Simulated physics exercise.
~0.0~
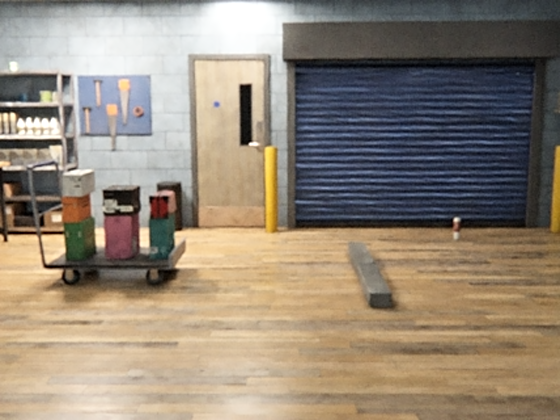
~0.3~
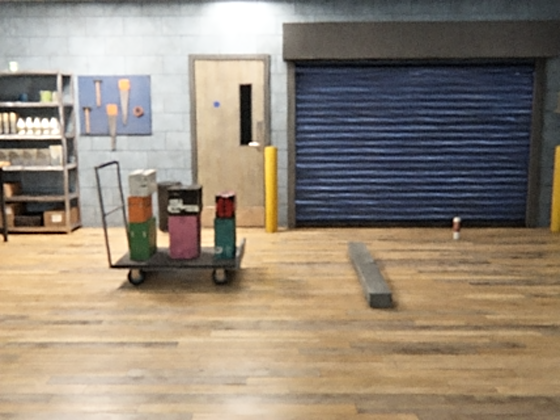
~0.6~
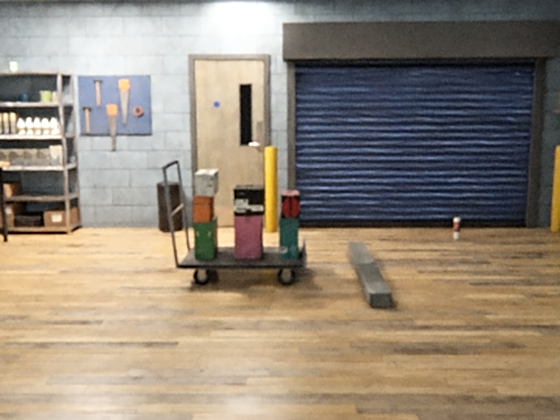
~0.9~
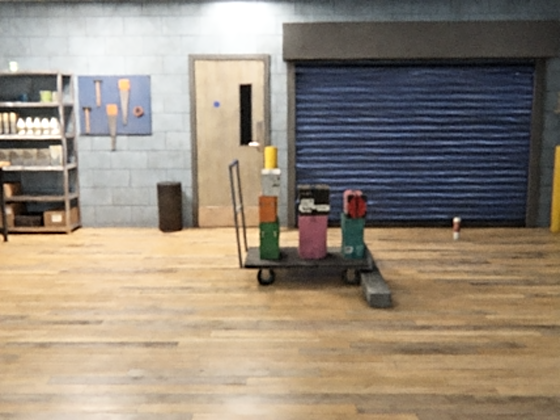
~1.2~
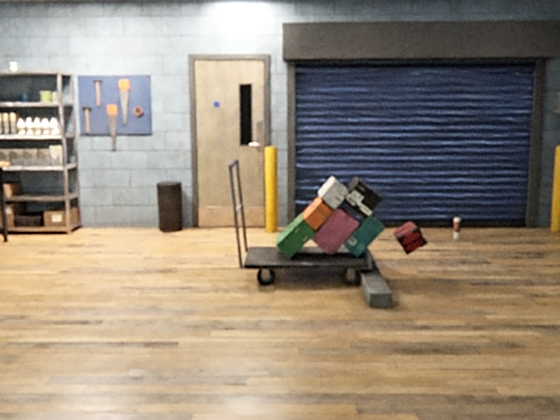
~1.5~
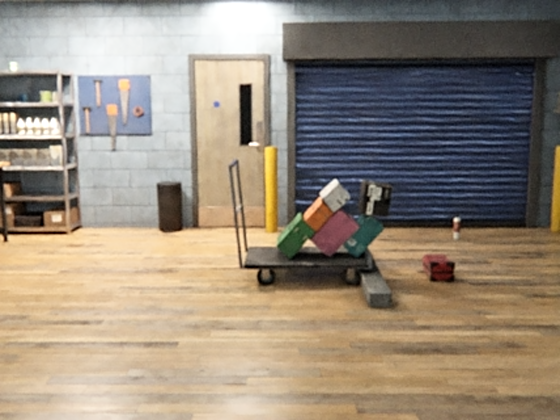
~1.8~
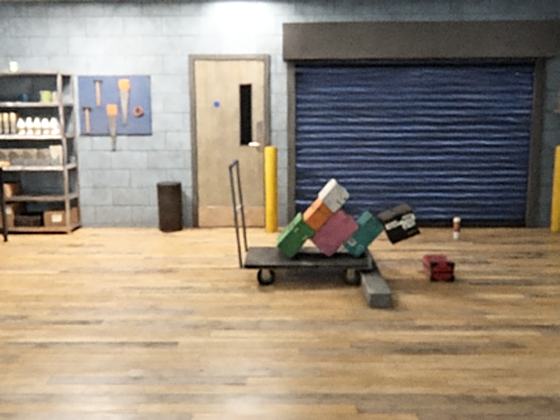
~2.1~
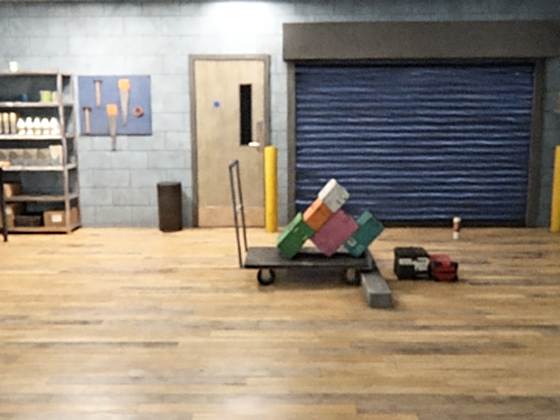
Cart of stacked boxes rolling right and stopping at a floor beam, its load toppling forward, red and black pieces landing beyond.
